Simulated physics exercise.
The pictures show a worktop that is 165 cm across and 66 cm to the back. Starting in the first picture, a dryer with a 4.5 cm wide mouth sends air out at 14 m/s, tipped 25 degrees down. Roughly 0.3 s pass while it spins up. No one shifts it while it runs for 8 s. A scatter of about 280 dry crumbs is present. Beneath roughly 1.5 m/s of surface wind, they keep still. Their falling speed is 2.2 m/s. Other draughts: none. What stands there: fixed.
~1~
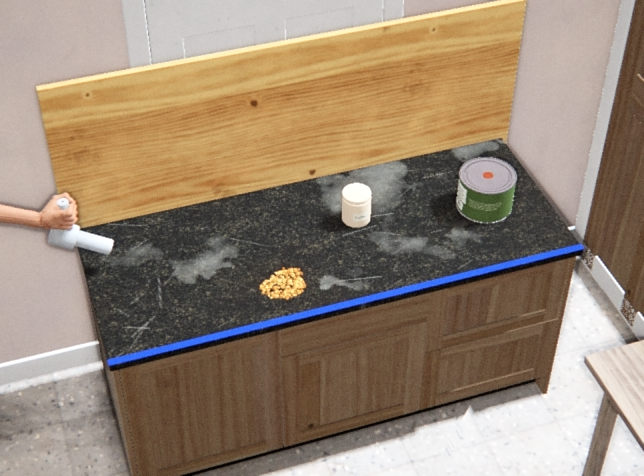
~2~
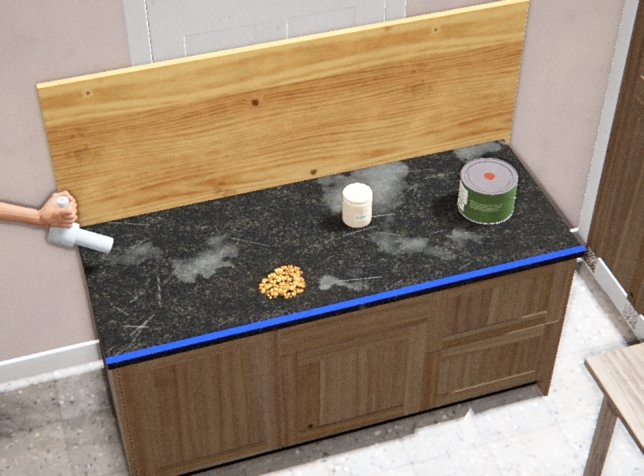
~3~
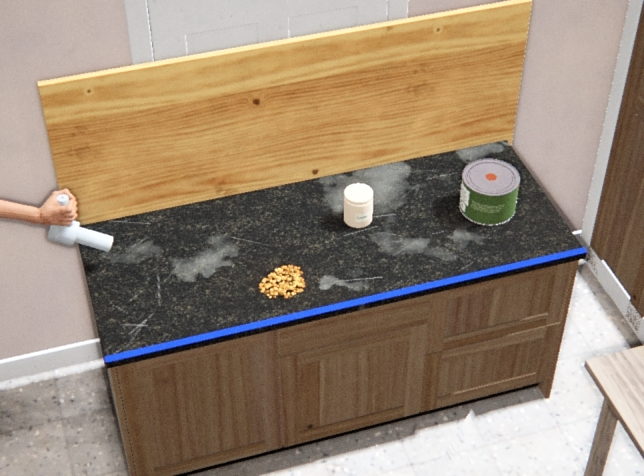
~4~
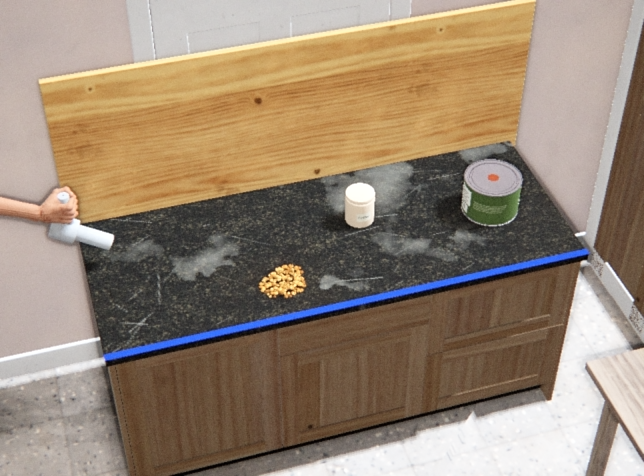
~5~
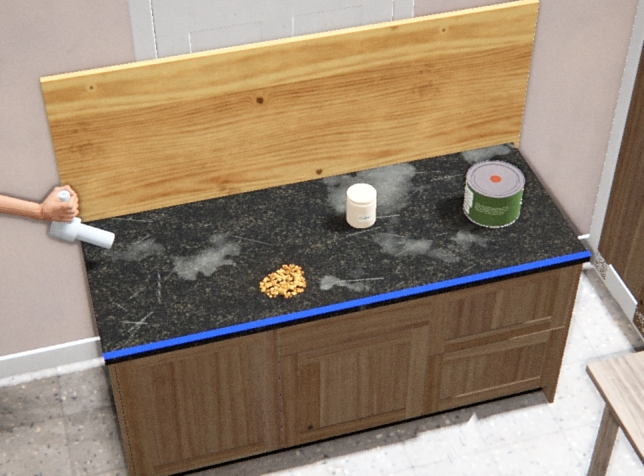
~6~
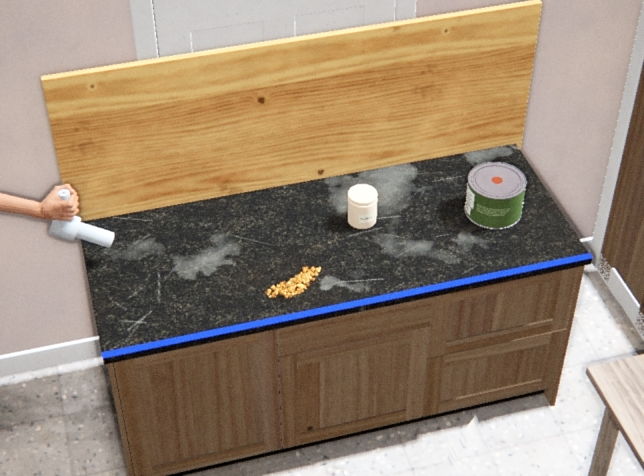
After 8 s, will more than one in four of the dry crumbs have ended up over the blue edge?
Over a quarter is lost there.
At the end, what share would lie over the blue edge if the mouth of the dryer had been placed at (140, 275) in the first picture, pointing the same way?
Around 60 per cent would end up there.
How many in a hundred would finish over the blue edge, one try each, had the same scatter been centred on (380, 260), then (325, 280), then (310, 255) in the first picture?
Taking the three spots in order, you'd get around 60 percent, 100 percent and 40 percent.
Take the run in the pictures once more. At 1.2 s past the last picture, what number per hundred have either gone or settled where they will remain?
Some 100 per cent.
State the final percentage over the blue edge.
100 %, roughly.
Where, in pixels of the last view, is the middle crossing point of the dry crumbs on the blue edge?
(408, 296).
Then, 1.2 s after the last picture, 0 % are on the move or not yet settled, 100 % are over the blue edge.
Then, 2.2 s after the last picture, 0 % are on the move or not yet settled, 100 % are over the blue edge.
Then, 4.1 s after the last picture, 0 % are on the move or not yet settled, 100 % are over the blue edge.
Then, 7.7 s after the last picture, at the end, 100 % are over the blue edge.
